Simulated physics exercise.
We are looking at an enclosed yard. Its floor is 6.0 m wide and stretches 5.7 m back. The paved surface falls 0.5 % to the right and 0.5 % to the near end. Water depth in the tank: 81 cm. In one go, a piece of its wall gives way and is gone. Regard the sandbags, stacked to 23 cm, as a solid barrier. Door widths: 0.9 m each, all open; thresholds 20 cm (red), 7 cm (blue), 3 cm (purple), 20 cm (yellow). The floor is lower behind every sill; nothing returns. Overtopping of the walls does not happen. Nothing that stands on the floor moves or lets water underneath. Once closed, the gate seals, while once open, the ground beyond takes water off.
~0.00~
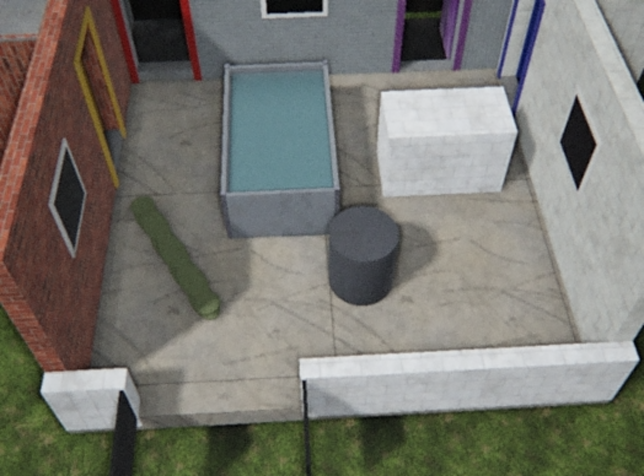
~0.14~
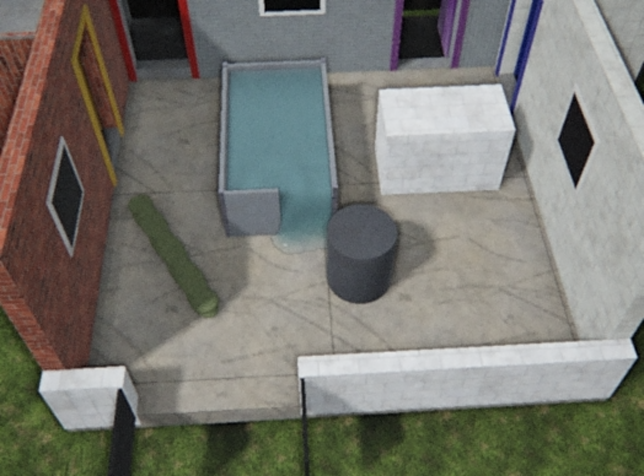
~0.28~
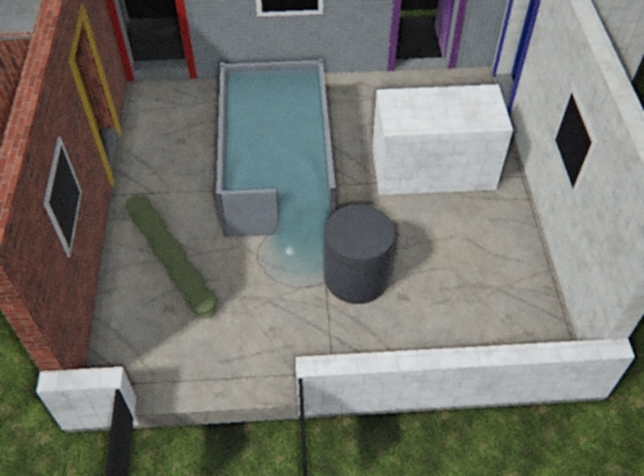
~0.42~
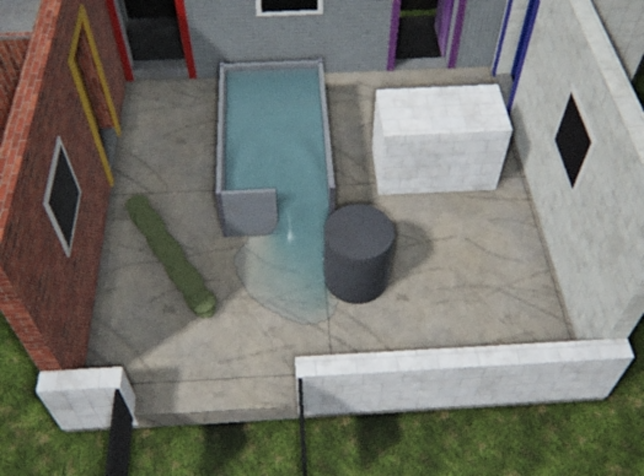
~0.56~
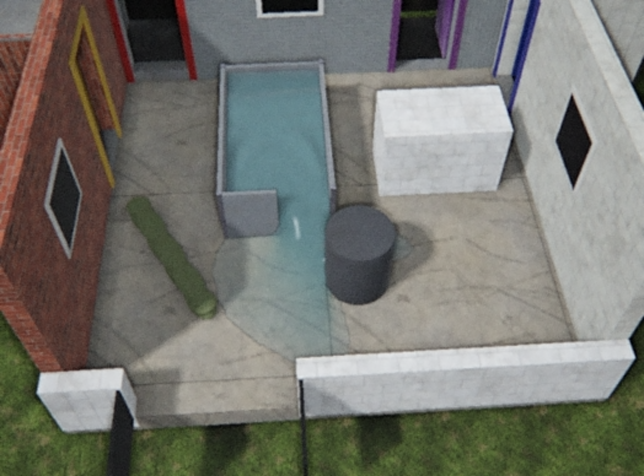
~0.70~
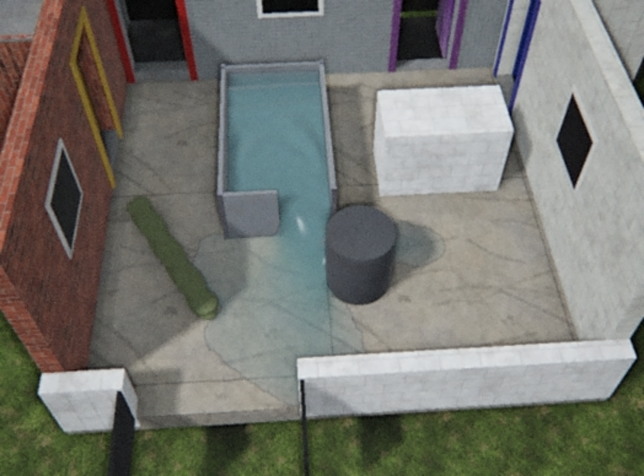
Water sits still in a grey tank in a walled yard until part of the tank's near wall disappears and it pours through the gap. It spreads across the paving towards the near side, between a green barrier on the left and a dark cylinder, then reaches around behind the cylinder.
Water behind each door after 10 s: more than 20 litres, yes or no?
Red door: No; blue door: No; purple door: No; yellow door: No.
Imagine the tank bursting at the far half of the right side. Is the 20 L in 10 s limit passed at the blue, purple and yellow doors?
Blue exceeds; purple exceeds; yellow falls short.
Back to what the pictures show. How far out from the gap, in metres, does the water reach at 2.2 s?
I'd say around 4.0 m from the gap.
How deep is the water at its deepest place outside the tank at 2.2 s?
Depth: Approx. 48 cm.
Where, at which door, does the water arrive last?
Result: Red door.
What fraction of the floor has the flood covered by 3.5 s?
55 %.
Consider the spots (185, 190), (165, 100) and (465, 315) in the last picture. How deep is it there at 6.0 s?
1, 0, 7 cm.
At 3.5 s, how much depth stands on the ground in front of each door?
Depths in cm: Red 0, blue 2, purple 0, yellow 0.
After 1.4 s water covers 30 % of the floor and is deepest (57 cm) near (331, 252); red door not reached, blue door not reached, purple door not reached, yellow door not reached.
After 2.2 s water covers 45 % of the floor and is deepest (48 cm) near (331, 252); red door not reached, blue door not reached, purple door not reached, yellow door not reached.
After 3.5 s water covers 55 % of the floor and is deepest (34 cm) near (331, 252); red door not reached, blue door 2 cm at the sill, 0 L in, purple door not reached, yellow door not reached.
After 6.0 s water covers 65 % of the floor and is deepest (20 cm) near (331, 252); red door not reached, blue door 5 cm at the sill, 0 L in, purple door 3 cm at the sill, 1 L in, yellow door 1 cm at the sill, 0 L in.
After 10.0 s water covers 80 % of the floor and is deepest (12 cm) near (331, 252); red door 1 cm at the sill, 0 L in, blue door 4 cm at the sill, 1 L in, purple door 4 cm at the sill, 4 L in, yellow door 1 cm at the sill, 0 L in.
